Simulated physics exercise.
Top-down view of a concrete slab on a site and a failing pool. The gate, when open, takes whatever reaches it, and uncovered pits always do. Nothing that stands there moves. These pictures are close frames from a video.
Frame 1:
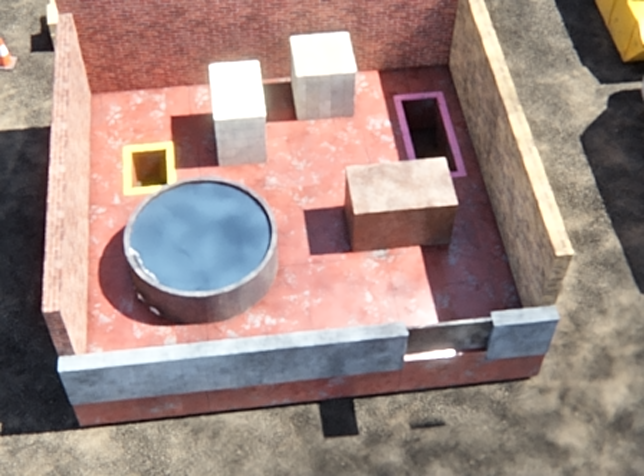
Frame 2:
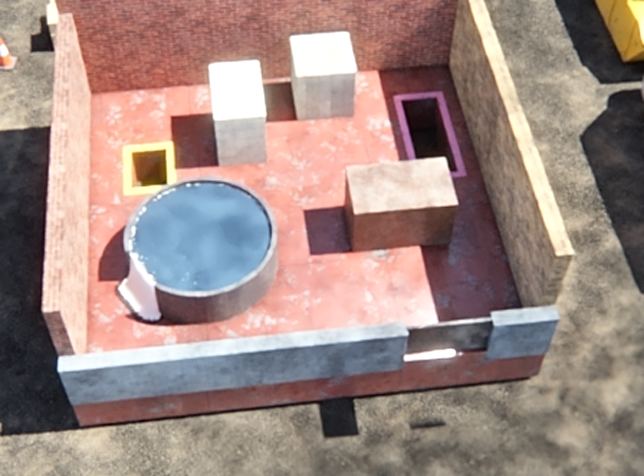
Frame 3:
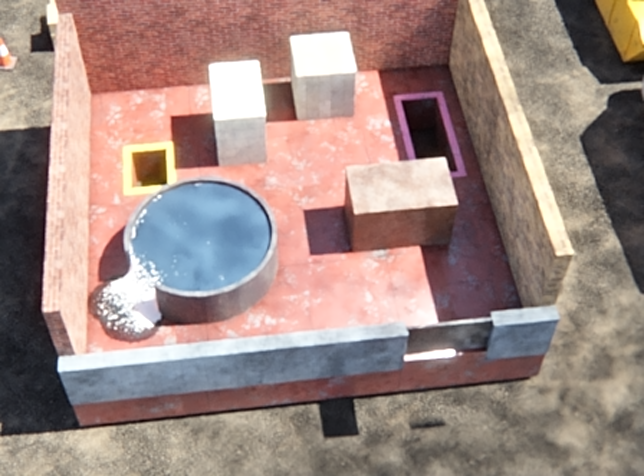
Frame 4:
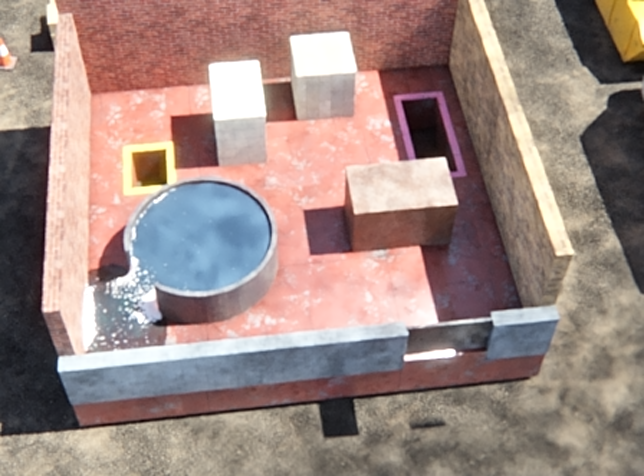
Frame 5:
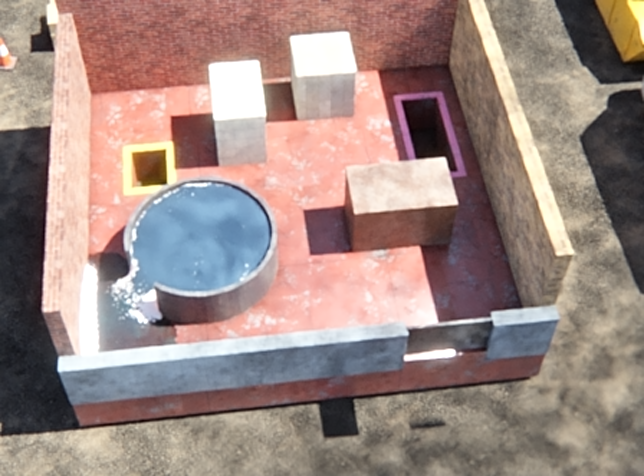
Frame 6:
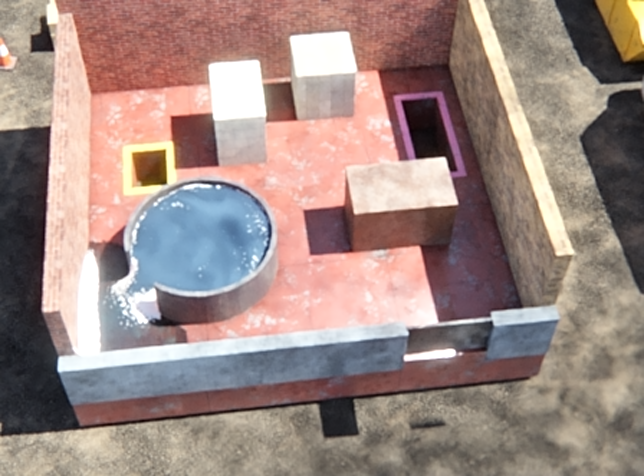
Water breaks out through the lower left side of a round pool on a red walled slab, splashing onto the floor and spreading to the left wall and front corner, while the pale blocks and brown box stay still.
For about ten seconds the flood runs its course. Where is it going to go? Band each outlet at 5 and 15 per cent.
As I see it, the gate carries off next to nothing - beneath five per cent. The yellow pit carries off some - in the five to fifteen per cent range. The pink pit carries off some - in the five to fifteen per cent range.
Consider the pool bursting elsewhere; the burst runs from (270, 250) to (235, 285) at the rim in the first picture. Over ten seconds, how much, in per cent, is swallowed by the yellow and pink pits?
Yellow: 2 percent; pink: 25 percent.
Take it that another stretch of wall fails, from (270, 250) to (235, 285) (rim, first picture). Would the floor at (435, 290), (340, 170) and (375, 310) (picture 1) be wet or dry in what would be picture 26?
Spot by spot: Soaked through, then unaffected, then soaked through.
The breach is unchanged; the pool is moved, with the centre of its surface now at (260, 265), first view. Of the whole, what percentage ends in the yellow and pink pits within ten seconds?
The yellow pit gets roughly 25 per cent and the pink pit roughly 4 per cent.
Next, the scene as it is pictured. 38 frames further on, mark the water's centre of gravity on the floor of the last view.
I'd point to (249, 268).
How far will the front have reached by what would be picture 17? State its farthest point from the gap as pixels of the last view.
Somewhere close to (91, 124).
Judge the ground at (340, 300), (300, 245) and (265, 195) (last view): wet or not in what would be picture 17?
Taking them as listed, I'd call them soaked through, high and dry and high and dry.
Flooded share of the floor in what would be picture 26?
Roughly 50 percent, I'd say.
A moment on, water covers 15 % of the floor; the gate 0 %, the yellow pit 0 %, the pink pit 0 %.
Next, water covers 30 % of the floor; the gate 0 %, the yellow pit 1 %, the pink pit 0 %.
Then, water covers 50 % of the floor; the gate 0 %, the yellow pit 4 %, the pink pit 0 %.
Later, water covers 65 % of the floor; the gate 0 %, the yellow pit 8 %, the pink pit 2 %.
In the end, water covers 85 % of the floor; the gate 0 %, the yellow pit 13 %, the pink pit 11 %.
